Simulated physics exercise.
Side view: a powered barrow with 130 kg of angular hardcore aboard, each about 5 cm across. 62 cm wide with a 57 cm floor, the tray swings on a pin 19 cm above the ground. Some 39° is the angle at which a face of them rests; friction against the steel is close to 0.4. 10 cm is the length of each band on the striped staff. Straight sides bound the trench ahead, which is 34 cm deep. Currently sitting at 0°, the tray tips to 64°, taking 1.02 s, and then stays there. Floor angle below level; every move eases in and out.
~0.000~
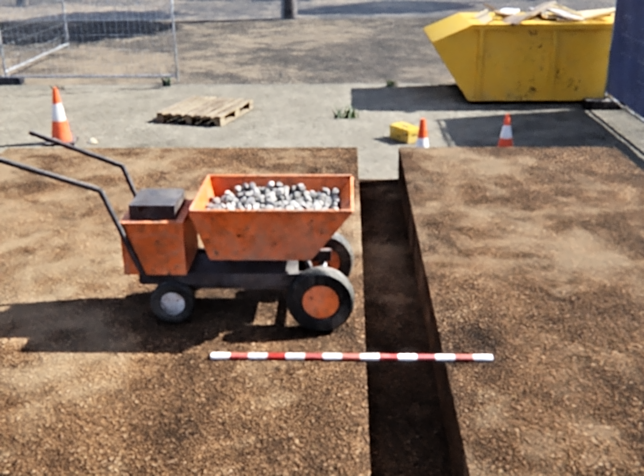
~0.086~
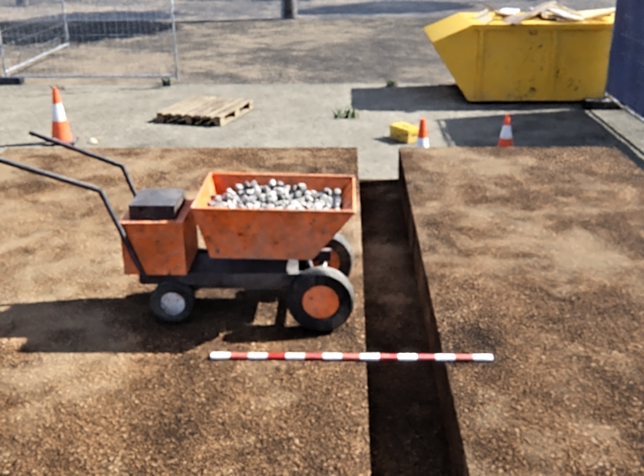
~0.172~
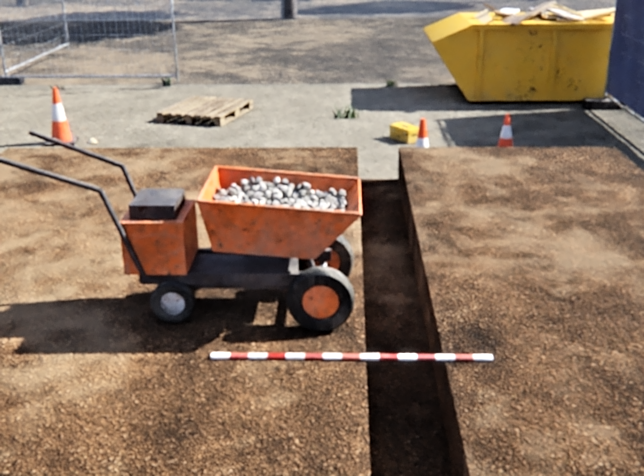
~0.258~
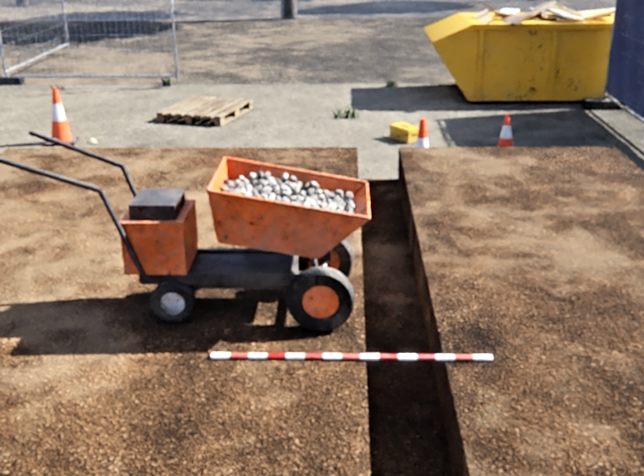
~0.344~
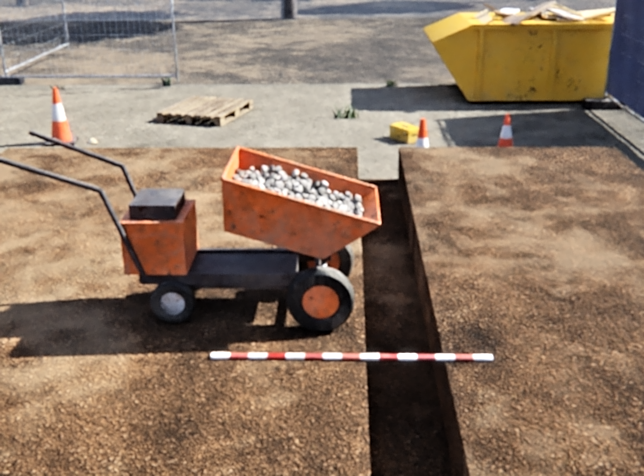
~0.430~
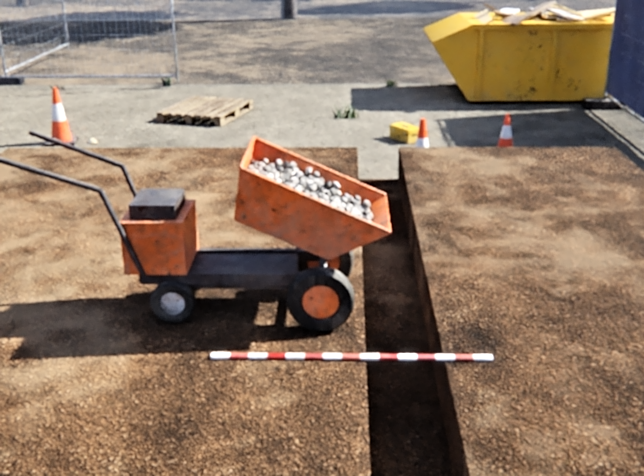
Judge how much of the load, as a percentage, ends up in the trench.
Around 25 %.
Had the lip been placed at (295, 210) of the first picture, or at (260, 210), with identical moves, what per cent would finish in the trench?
First some 55, then 40 per cent.
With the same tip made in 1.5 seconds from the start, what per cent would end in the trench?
25 per cent.
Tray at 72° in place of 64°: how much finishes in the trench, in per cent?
Then about 45 per cent.
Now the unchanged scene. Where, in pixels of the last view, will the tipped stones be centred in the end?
Somewhere near pixel (441, 307).
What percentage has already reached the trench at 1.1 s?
Approx. 5 % of the load.
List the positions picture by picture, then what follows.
Lip at (352, 212), floor tilted 0°, highest stones at (261, 192), in the first picture.
Lip at (355, 212), floor tilted 1°, highest stones at (262, 190); the stones move at 0.2 m/s on average, in the second picture.
The tray is at 5°, its lip at (361, 214); the top of the load is at (255, 187); the stones move at 0.5 m/s on average, in the third picture.
The tray is at 10°, its lip at (370, 218); the top of the load is at (251, 181); the stones move at 0.6 m/s on average, in the fourth picture.
The tray is at 17°, its lip at (380, 225); the top of the load is at (256, 175); the stones move at 0.8 m/s on average, in the fifth picture.
The tray is at 25°, its lip at (391, 233); the top of the load is at (263, 168); the stones move at 0.8 m/s on average, in the sixth picture.
After 0.8 s the floor is at 54°; 100 % in the tray; the foremost stones are at (399, 241).
After 1.1 s the floor is at 64°; 89 % in the tray, 3 % in the trench, 8 % past the trench; the foremost stones are at (465, 306).
After 1.5 s the floor is at 64°; 68 % in the tray, 7 % in the trench, 25 % past the trench; the foremost stones are at (534, 303).
After 3.4 s the floor is at 64°; 46 % in the tray, 25 % in the trench, 29 % past the trench; the foremost stones are at (565, 298).
